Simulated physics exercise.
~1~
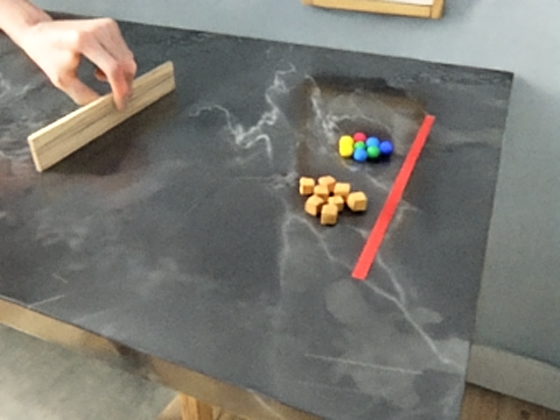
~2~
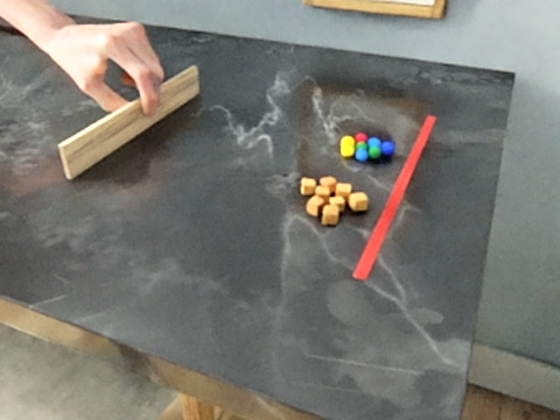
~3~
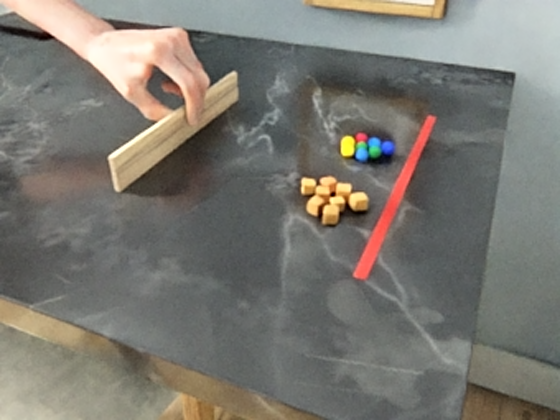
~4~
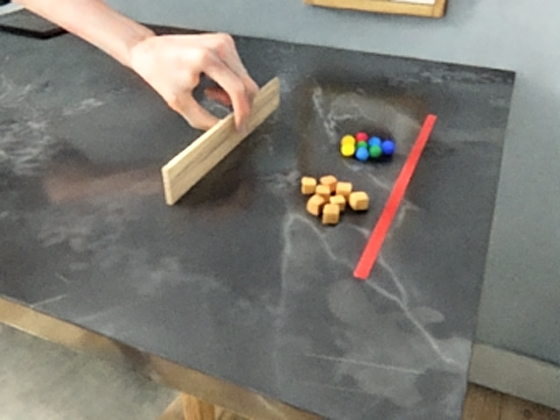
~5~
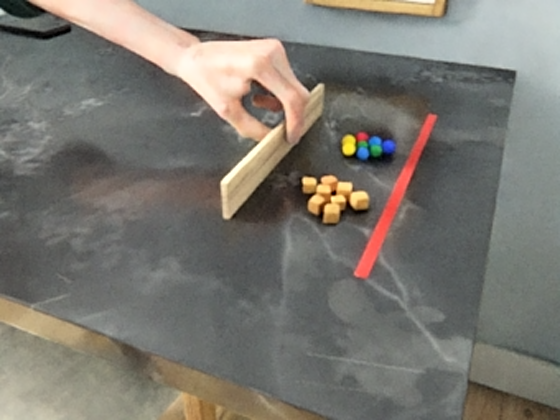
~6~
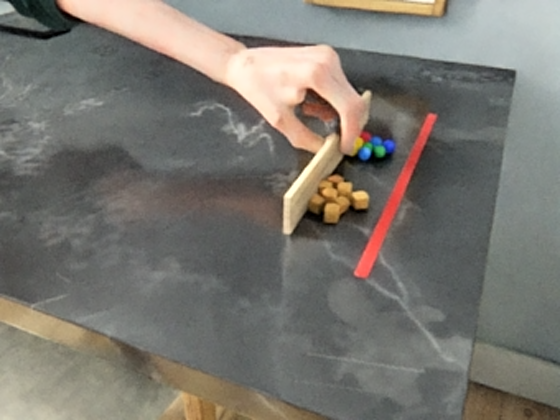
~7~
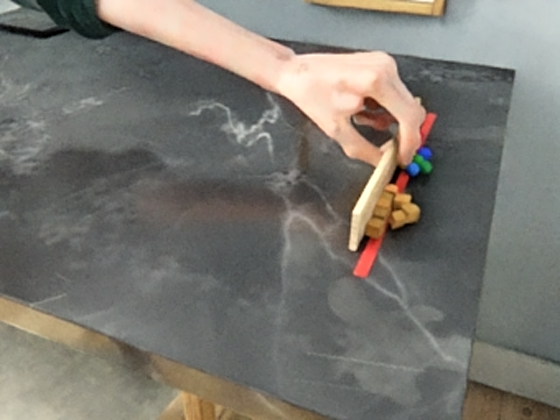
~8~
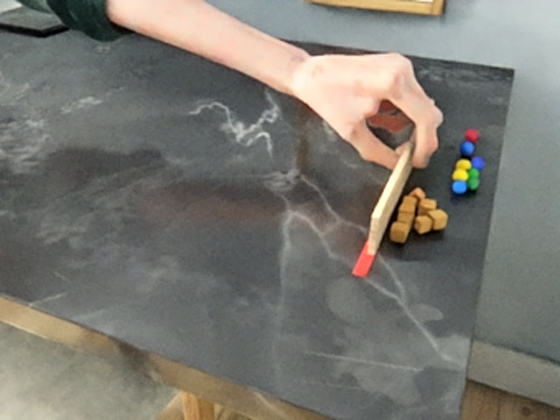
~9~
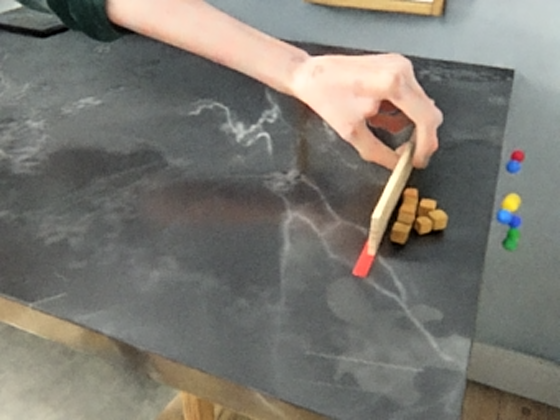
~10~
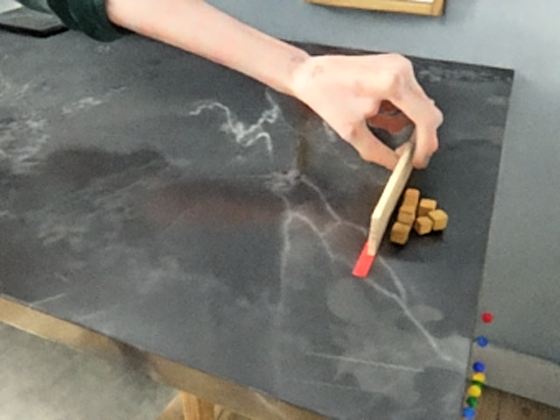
A hand slid an upright strip of wood rightward across a dark table, pushing wooden cubes and colorful beads along until it stopped at the red tape; the cubes stayed on the table, but the beads kept going and fell off the right edge.
